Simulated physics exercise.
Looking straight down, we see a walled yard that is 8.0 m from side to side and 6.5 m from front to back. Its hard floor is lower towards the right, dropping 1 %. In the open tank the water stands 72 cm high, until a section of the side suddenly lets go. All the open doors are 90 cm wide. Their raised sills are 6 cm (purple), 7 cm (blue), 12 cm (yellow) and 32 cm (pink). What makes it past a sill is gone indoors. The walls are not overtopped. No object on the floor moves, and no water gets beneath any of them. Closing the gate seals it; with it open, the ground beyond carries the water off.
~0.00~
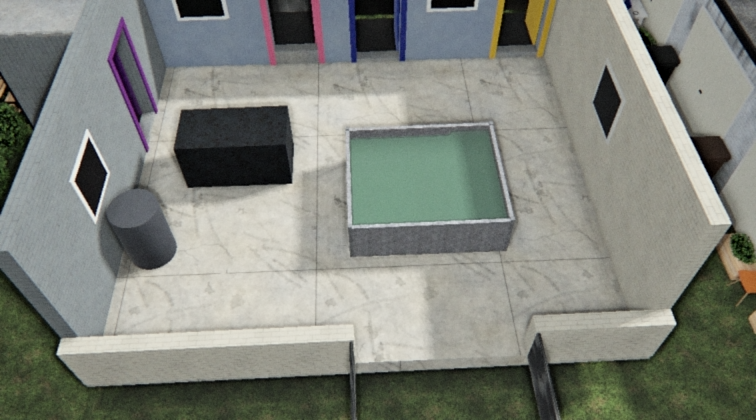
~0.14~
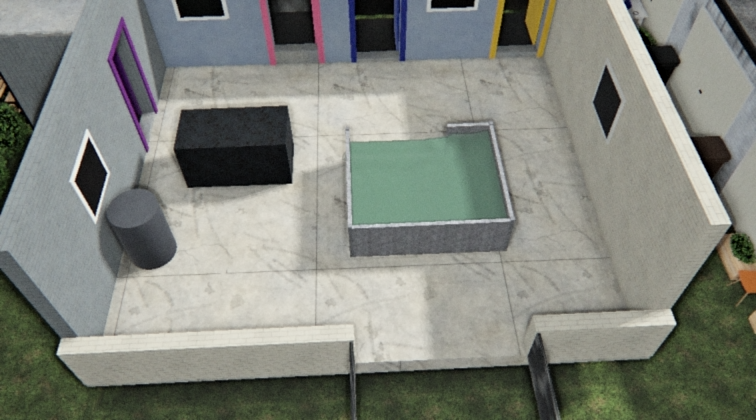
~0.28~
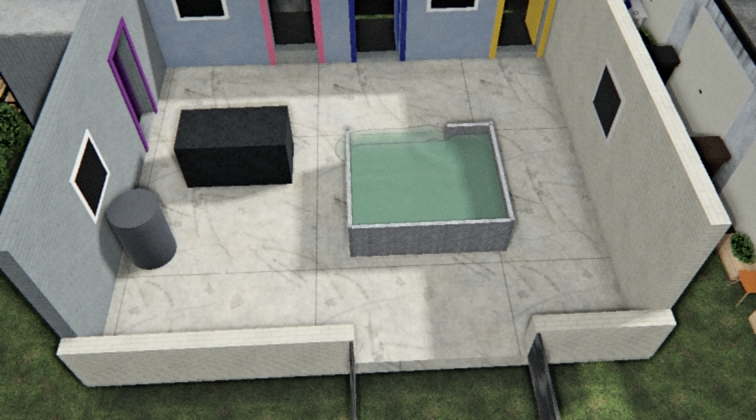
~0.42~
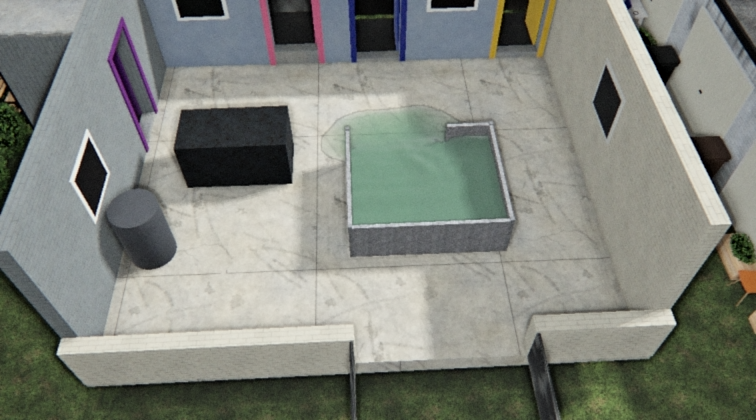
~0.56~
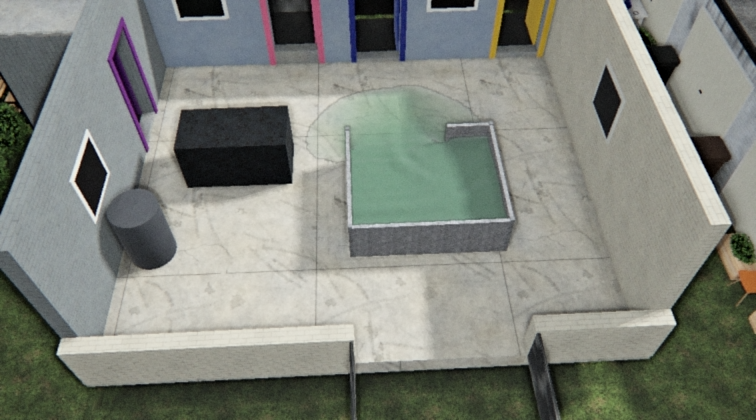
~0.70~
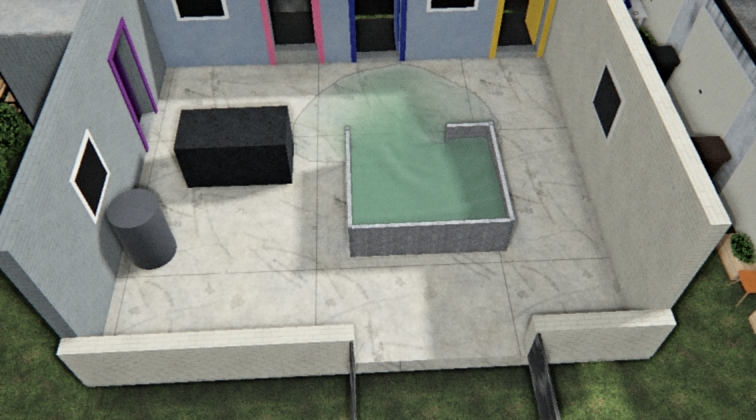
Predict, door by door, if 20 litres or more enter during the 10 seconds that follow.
Purple door: The total grows larger than the cap; blue door: The total grows larger than the cap; yellow door: The total grows larger than the cap; pink door: The total remains smaller than the cap.
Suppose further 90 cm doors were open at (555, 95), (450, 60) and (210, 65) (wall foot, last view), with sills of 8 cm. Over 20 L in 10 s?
Result in order - more than that, more than that, more than that.
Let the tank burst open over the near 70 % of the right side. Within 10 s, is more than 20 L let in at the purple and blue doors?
Purple: Within limit; blue: Within limit.
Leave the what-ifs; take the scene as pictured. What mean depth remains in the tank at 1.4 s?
Some 44 cm on average.
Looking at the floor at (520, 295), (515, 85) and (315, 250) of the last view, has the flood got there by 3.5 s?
The first point is not yet hit, the second is awash and the third is not yet hit.
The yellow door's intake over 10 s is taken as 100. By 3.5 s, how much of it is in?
About 25 per cent.
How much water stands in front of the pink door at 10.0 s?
5.5 cm.
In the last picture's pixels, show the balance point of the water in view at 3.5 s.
At roughly (384, 128).
After 1.4 s water covers 25 % of the floor and is deepest (36 cm) near (349, 64); purple door not reached, blue door 23 cm at the sill, 109 L in, yellow door not reached, pink door 16 cm at the sill, 0 L in.
After 2.2 s water covers 30 % of the floor and is deepest (40 cm) near (374, 63); purple door not reached, blue door 36 cm at the sill, 304 L in, yellow door 12 cm at the sill, 0 L in, pink door 27 cm at the sill, 0 L in.
After 3.5 s water covers 45 % of the floor and is deepest (29 cm) near (167, 69); purple door 11 cm at the sill, 0 L in, blue door 23 cm at the sill, 515 L in, yellow door 15 cm at the sill, 13 L in, pink door 17 cm at the sill, 0 L in.
After 6.0 s water covers 70 % of the floor and is deepest (20 cm) near (535, 58); purple door 9 cm at the sill, 28 L in, blue door 14 cm at the sill, 638 L in, yellow door 15 cm at the sill, 46 L in, pink door 9 cm at the sill, 0 L in.
After 10.0 s water covers 95 % of the floor and is deepest (12 cm) near (527, 58); purple door 6 cm at the sill, 47 L in, blue door 8 cm at the sill, 673 L in, yellow door 11 cm at the sill, 57 L in, pink door 5 cm at the sill, 0 L in.
